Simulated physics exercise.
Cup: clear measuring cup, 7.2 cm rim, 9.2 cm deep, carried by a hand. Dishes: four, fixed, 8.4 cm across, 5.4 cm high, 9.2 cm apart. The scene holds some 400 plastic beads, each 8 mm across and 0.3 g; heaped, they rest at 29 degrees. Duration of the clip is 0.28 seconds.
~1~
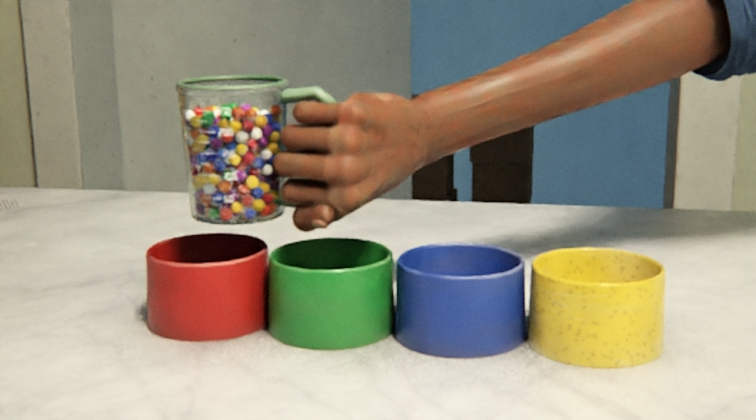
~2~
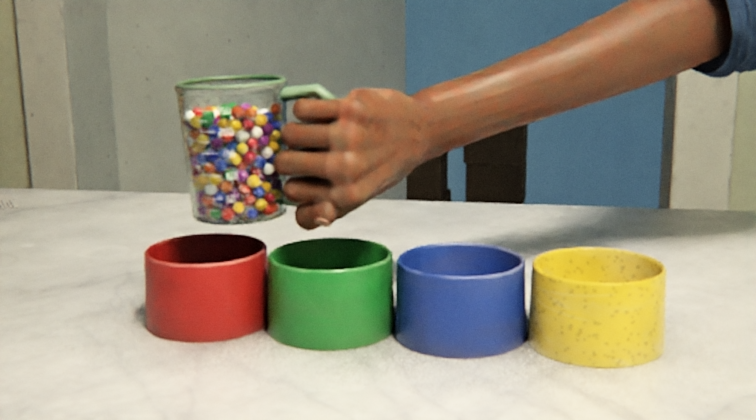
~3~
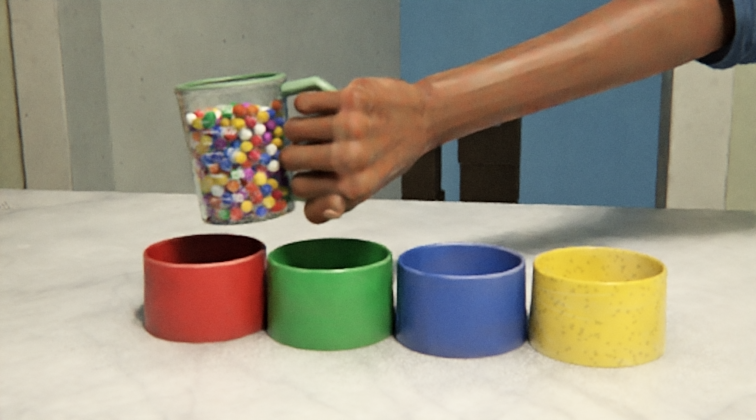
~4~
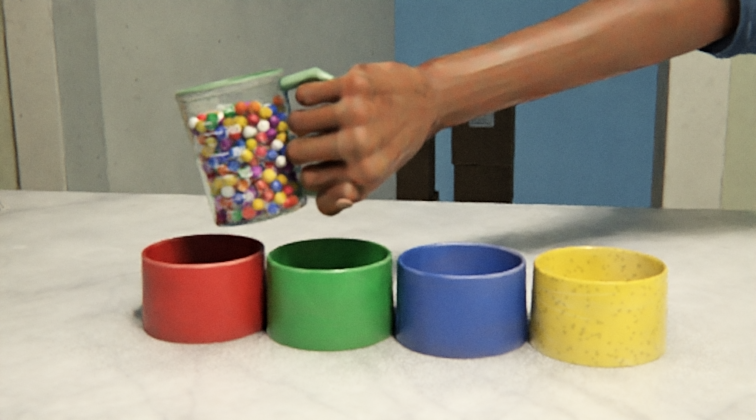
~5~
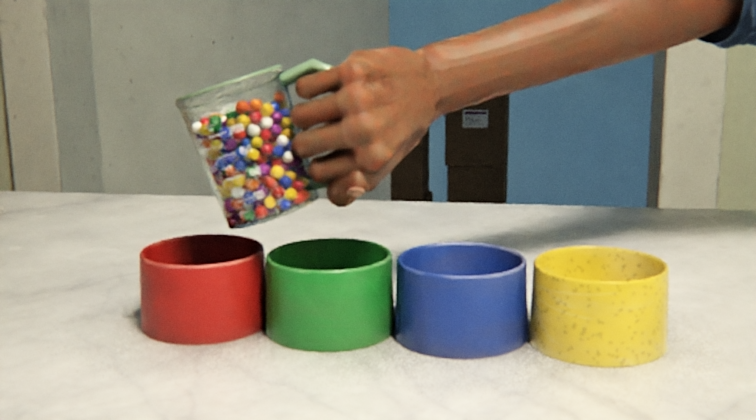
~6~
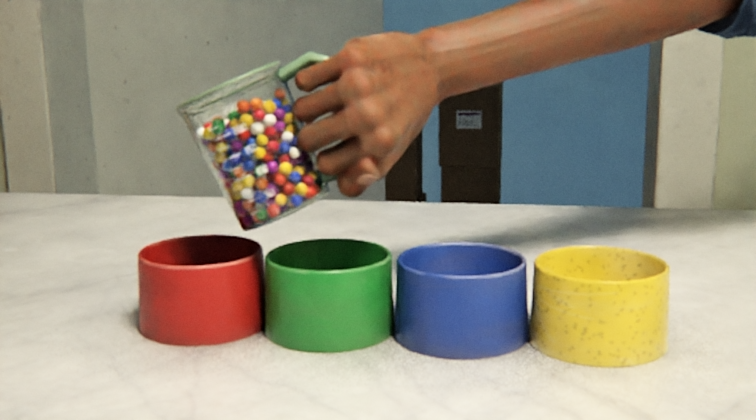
Above four dishes in red, green, blue and yellow on a pale tabletop, a hand held a clear cup of colorful beads by its handle and slowly tilted it to the left.
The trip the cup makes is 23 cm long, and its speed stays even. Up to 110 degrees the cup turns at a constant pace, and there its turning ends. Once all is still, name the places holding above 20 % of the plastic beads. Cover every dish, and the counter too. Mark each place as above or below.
Marks: Red below, blue below, green above, yellow below, counter below.
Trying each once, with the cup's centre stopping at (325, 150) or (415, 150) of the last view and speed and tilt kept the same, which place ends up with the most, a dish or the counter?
Red, then green.
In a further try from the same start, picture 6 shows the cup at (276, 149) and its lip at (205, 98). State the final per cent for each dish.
Red: 0 / blue: 100 / green: 0 / yellow: 0.
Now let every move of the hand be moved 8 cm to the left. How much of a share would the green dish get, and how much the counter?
The green dish would get 0 and the counter 10.
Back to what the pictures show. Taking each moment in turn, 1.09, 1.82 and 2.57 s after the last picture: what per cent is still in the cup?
Series: 30 / 0 / 0 per cent.
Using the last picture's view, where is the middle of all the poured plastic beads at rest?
Roughly (325, 293).
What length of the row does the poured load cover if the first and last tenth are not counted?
That stretch measures near 6 centimetres.
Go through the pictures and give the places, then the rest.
In the first picture, cup at (235, 149), tilt 0 degrees, lip at (183, 82), moved 0.0 cm; middle of the pieces at (243, 159); red dish at (208, 249); green dish at (331, 254); blue dish at (461, 260); yellow dish at (597, 266).
In the second picture, cup at (236, 149), tilt 1 degrees, lip at (182, 83), moved 0.1 cm; middle of the pieces at (244, 159).
In the third picture, cup at (240, 148), tilt 6 degrees, lip at (181, 87), moved 0.5 cm; middle of the pieces at (249, 158).
In the fourth picture, cup at (246, 148), tilt 12 degrees, lip at (181, 93), moved 1.0 cm; middle of the pieces at (256, 157).
In the fifth picture, cup at (252, 148), tilt 18 degrees, lip at (182, 100), moved 1.5 cm; middle of the pieces at (263, 156).
In the sixth picture, cup at (258, 148), tilt 24 degrees, lip at (183, 107), moved 2.0 cm; middle of the pieces at (269, 155); red dish at (201, 251); green dish at (328, 255); blue dish at (462, 260); yellow dish at (601, 264).
Then, 1.09 s after the last picture, tilt 110 degrees; cup holds 30 %, red 5 %, green 60 %.
Then, 1.82 s after the last picture, tilt 110 degrees; cup holds 0 %, red 5 %, green 90 %.
Then, 2.57 s after the last picture, tilt 110 degrees; cup holds 0 %, red 5 %, green 90 %.
In the end, red 5 %, blue 0 %, green 90 %, yellow 0 %, counter 10 %.
